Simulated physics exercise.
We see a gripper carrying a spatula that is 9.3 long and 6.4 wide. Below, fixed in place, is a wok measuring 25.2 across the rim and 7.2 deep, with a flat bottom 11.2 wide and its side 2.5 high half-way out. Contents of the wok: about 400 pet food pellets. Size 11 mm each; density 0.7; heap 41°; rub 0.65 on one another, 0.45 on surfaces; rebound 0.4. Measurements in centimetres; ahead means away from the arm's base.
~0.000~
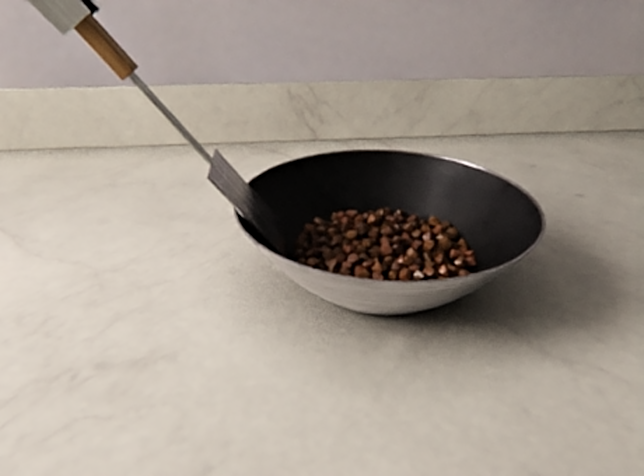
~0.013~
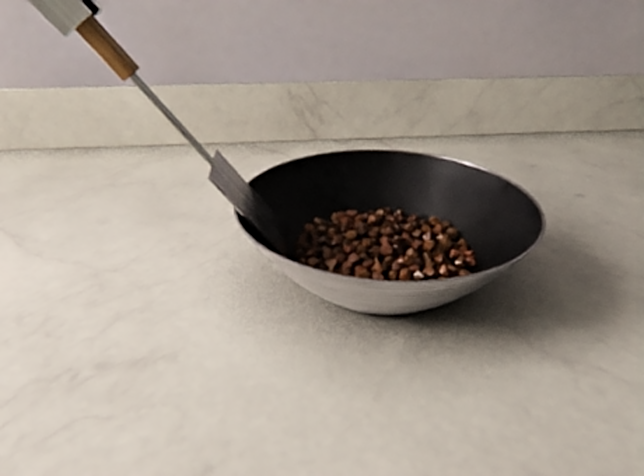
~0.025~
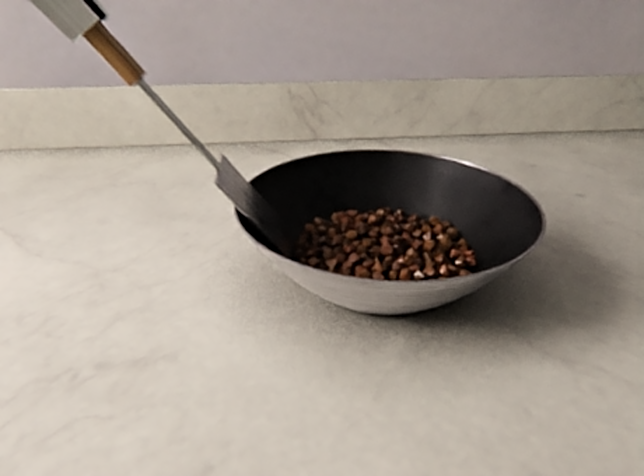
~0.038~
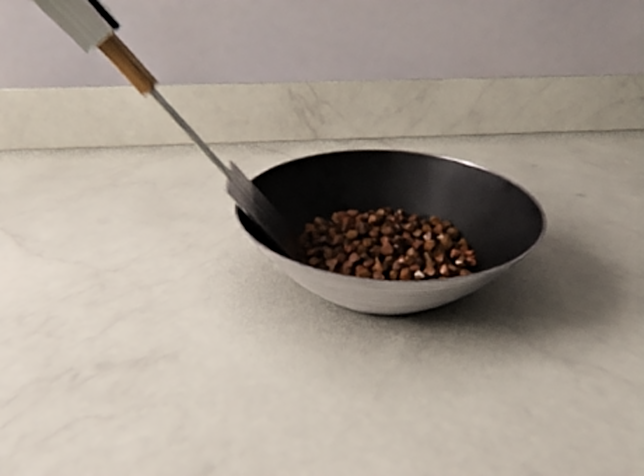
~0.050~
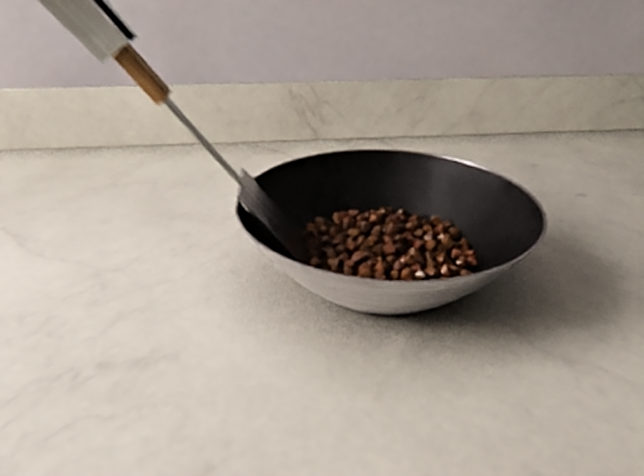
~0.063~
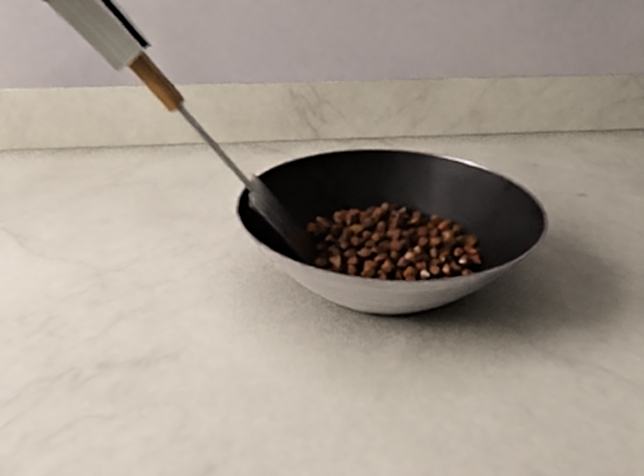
A spatula slides down into a dark wok and nudges the brown pellets slightly right.
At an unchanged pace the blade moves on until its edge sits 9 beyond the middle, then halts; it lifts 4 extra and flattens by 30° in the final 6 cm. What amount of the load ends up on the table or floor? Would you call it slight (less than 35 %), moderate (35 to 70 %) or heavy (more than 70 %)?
I would call it slight, less than 35 %.
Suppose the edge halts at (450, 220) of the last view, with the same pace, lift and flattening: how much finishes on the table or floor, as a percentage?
Estimate: Approx. 0 %.
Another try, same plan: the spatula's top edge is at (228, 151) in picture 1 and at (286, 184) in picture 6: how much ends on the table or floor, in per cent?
Roughly 40 %.
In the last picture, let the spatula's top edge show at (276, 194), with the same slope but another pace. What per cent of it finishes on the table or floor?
Share: Roughly 40 %.
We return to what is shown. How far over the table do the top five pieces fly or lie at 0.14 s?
About 7 centimetres.
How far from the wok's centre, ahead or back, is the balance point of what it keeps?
Ahead, by around 3.5 cm.
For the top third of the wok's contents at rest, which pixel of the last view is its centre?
Look near (463, 229).
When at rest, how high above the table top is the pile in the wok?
Near 7.0 centimetres high.
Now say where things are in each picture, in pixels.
In the first frame, spatula top edge at (211, 162), sloping 54°; upper third of the load around (386, 245), from x 300 to 470, top at y 210; 396 in the wok.
In the second frame, spatula top edge at (213, 163), sloping 54°; upper third of the load around (386, 245), from x 300 to 470, top at y 210.
In the third frame, spatula top edge at (218, 167), sloping 54°; upper third of the load around (387, 245), from x 300 to 470, top at y 210.
In the fourth frame, spatula top edge at (229, 175), sloping 54°; upper third of the load around (387, 245), from x 300 to 470, top at y 210.
In the fifth frame, spatula top edge at (241, 182), sloping 54°; upper third of the load around (389, 245), from x 305 to 470, top at y 210.
In the sixth frame, spatula top edge at (252, 188), sloping 54°; upper third of the load around (394, 241), from x 305 to 475, top at y 210; 396 in the wok.
After 0.14 s, sloping 54°, highest piece 8 above the table; 396 in the wok.
After 0.23 s, sloping 44°, highest piece 10 above the table; 393 in the wok, 3 on the blade or in flight.
After 0.47 s, sloping 24°, highest piece 11 above the table; 296 in the wok, 32 on the table or floor, 68 on the blade or in flight.
After 1.52 s, sloping 24°, highest piece 7 above the table; 296 in the wok, 100 on the table or floor.
At rest, 296 in the wok, 100 on the table or floor. That is 25 % on the table or floor.
